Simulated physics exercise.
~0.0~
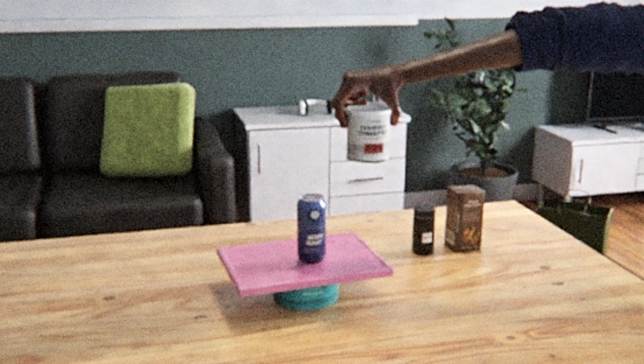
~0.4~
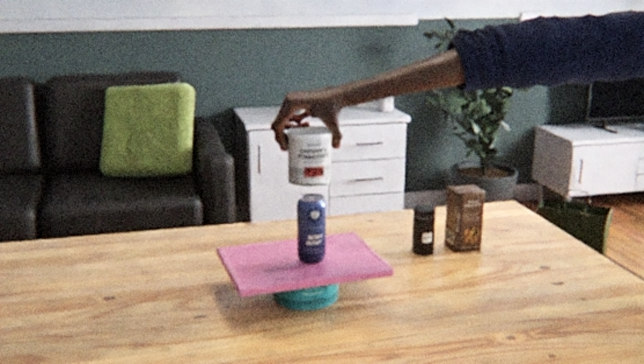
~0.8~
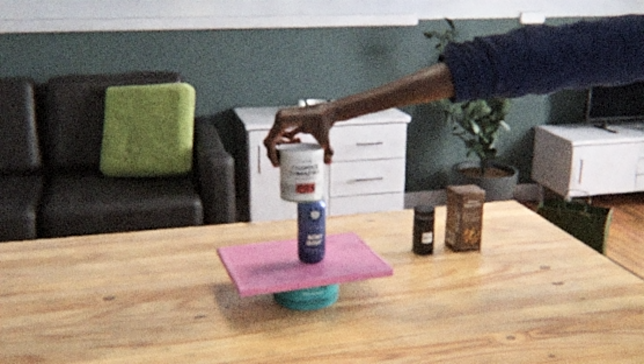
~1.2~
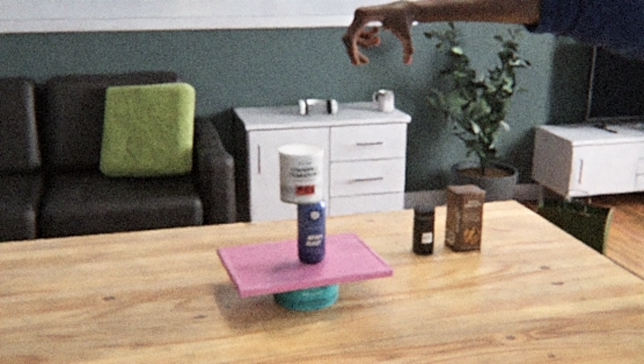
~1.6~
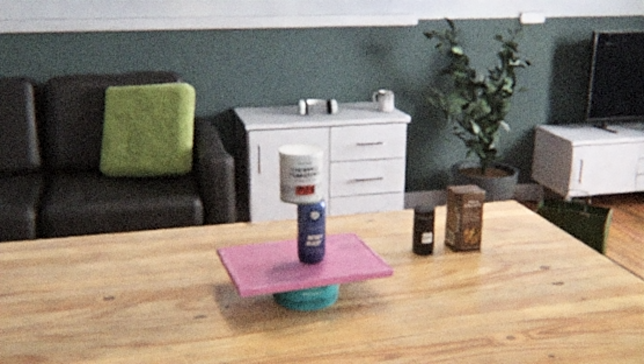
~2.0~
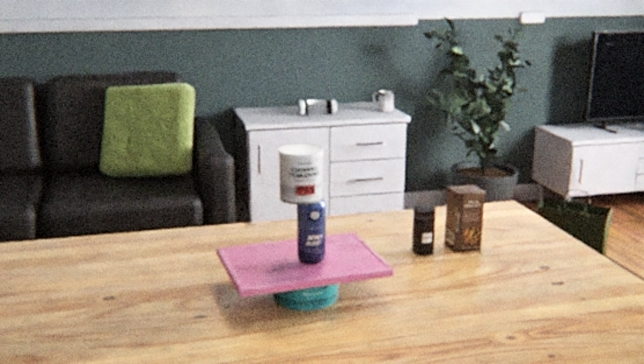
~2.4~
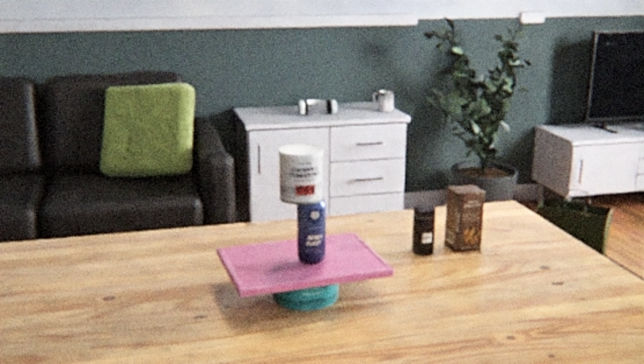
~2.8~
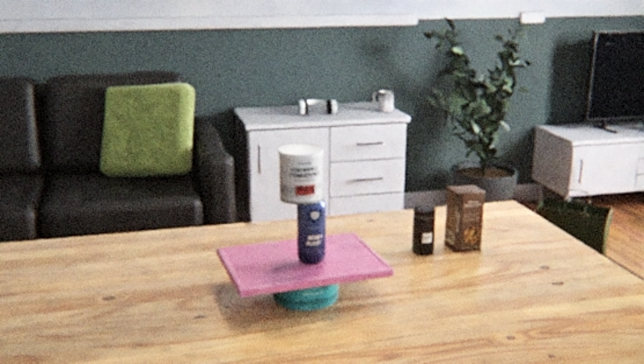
A white tin, held by a hand, moved left and down onto a blue can standing on a pink tray over a turquoise tub. The hand let go and withdrew, and the stack stayed balanced beside a black shaker and brown carton.
